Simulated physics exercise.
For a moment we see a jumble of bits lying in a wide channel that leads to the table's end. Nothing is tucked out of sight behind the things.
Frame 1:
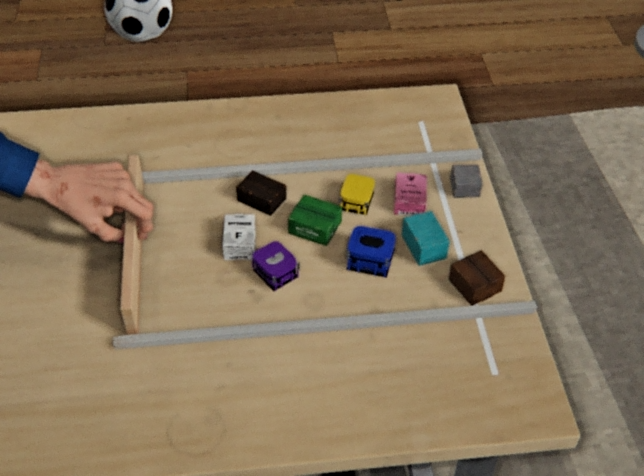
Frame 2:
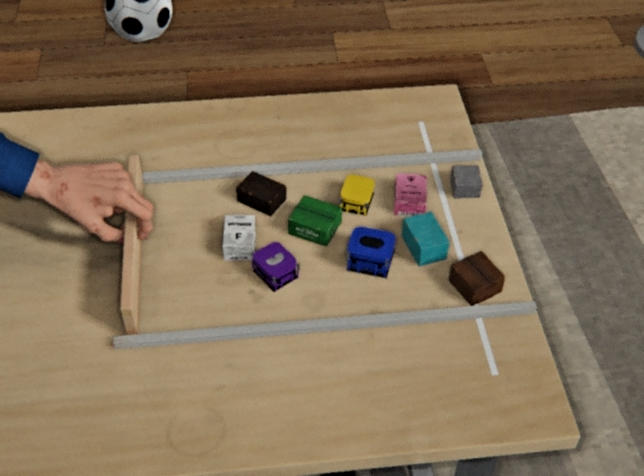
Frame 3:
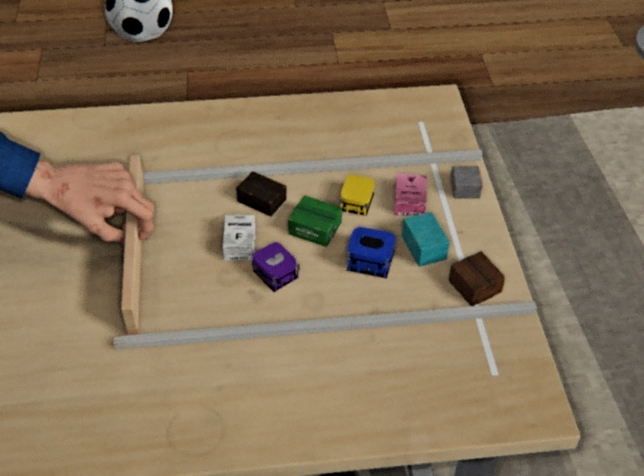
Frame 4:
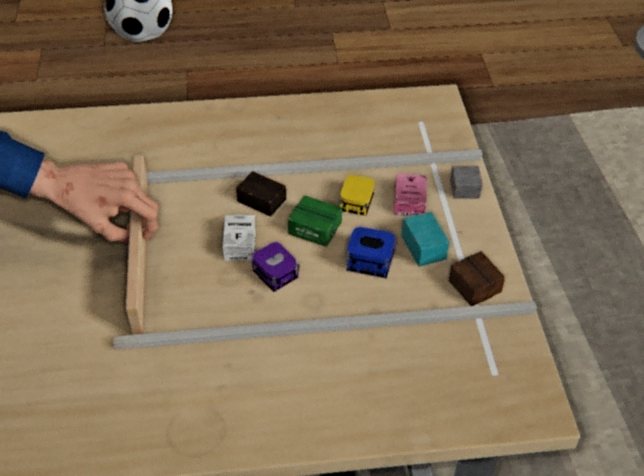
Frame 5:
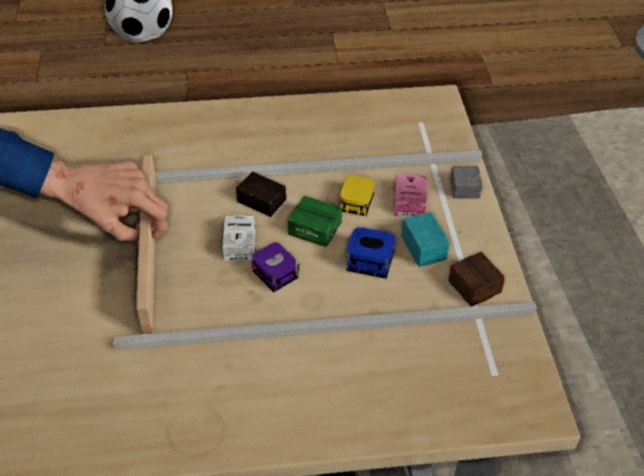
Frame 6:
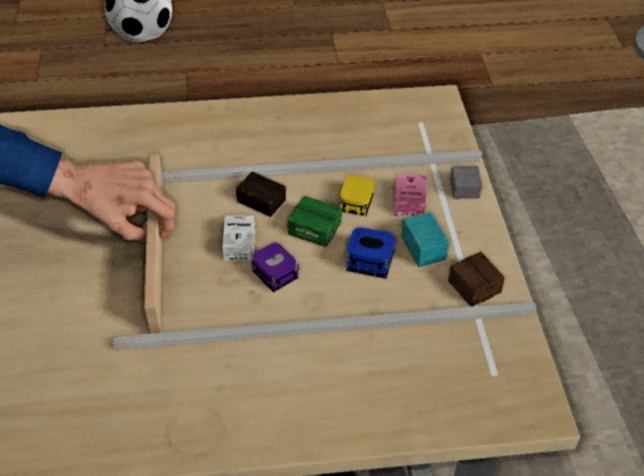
On a wooden table, small coloured blocks and boxes lie scattered between two grey rails, near a white line at the right. A hand holds an upright board at the left, still at first, then slides it slightly rightward.
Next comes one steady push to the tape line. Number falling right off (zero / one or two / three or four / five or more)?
Three or four.
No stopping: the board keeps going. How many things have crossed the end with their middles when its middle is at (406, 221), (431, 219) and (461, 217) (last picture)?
Going through the three places, I get 1, 3 and 6.
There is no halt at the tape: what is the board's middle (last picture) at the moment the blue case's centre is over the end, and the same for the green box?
First one: Around (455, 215). Other one: Around (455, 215).
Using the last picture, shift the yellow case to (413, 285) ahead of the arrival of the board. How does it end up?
From that start, the object then is safe.
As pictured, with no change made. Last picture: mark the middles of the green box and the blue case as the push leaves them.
Final centres, in order: Near (502, 215), near (511, 240).
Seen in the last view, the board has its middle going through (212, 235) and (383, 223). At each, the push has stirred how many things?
0 by the first point, 9 by the second.
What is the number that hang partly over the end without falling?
4 in all.
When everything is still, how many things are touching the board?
3 in contact.
A little later, none off yet; grey block at rest near (466, 183); brown box at rest near (476, 279); turquoise block at rest near (425, 239).
Next, none off yet; grey block at rest near (466, 183); brown box at rest near (476, 279); turquoise block at rest near (428, 239).
Later still, one off so far; grey block dropping near (508, 225); brown box moving near (482, 280); turquoise block shifted well along near (503, 234).
When it is over, the number that fall off is three or four; down, pink box, turquoise block and grey block.
